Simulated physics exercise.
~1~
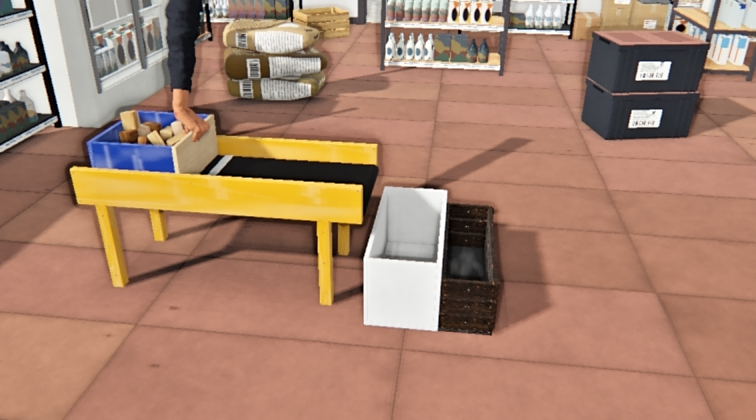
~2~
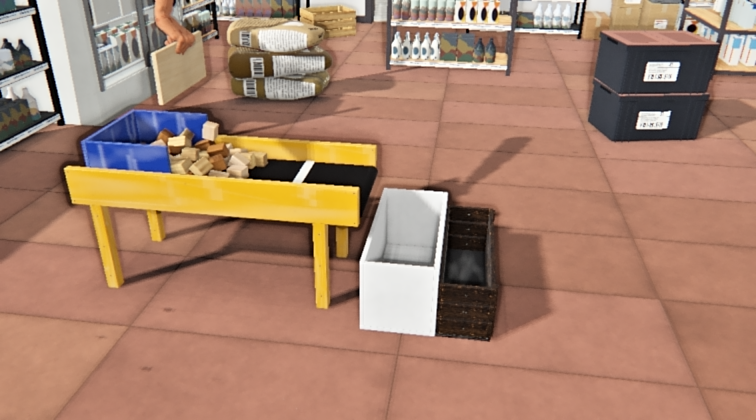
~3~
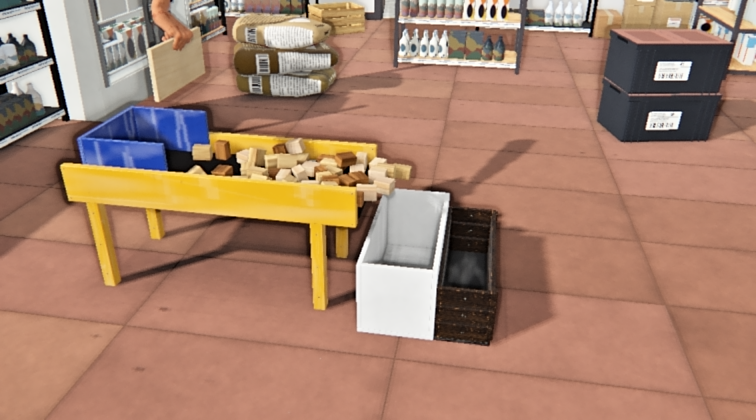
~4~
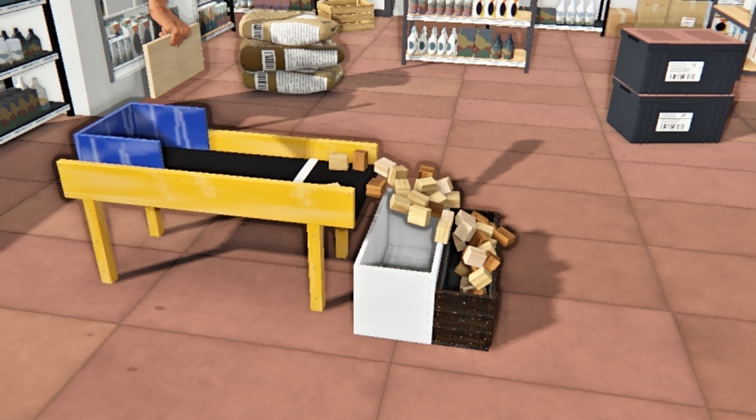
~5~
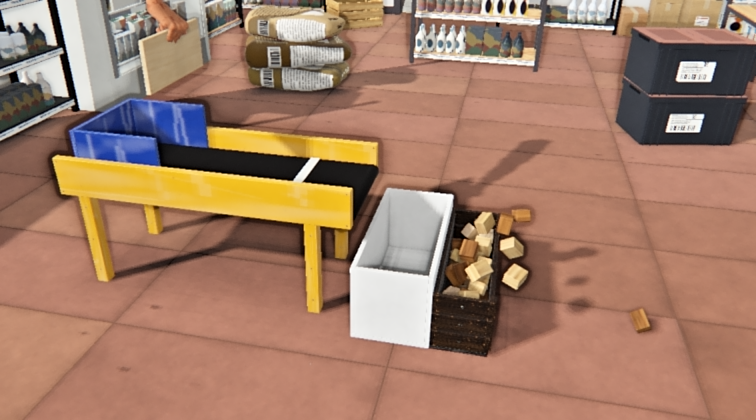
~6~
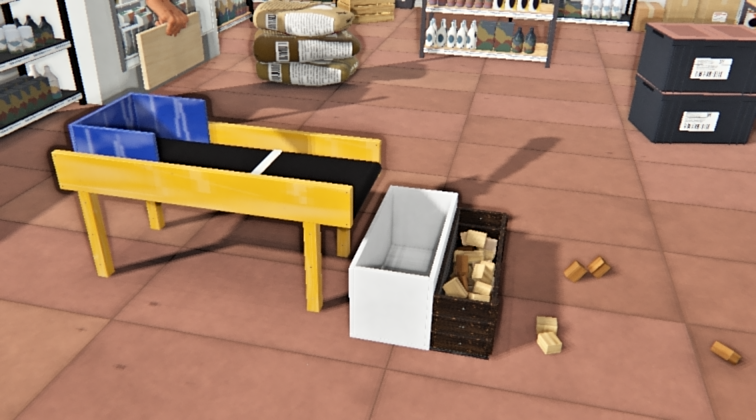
A black belt on a yellow-legged table runs to the right across a brown tiled shop floor, seen from slightly above, with a blue pen at its left end and a white bin and a dark tub beyond its right. Shelves of bottles, stacked sacks and black boxes stand behind. A hand lifts a wooden gate, and the pile of wooden blocks rides out along the belt. The blocks spill off the end, fly over the white bin and drop towards the dark tub. Most settle inside it, while five land on the floor beyond, and the white bin stays empty.
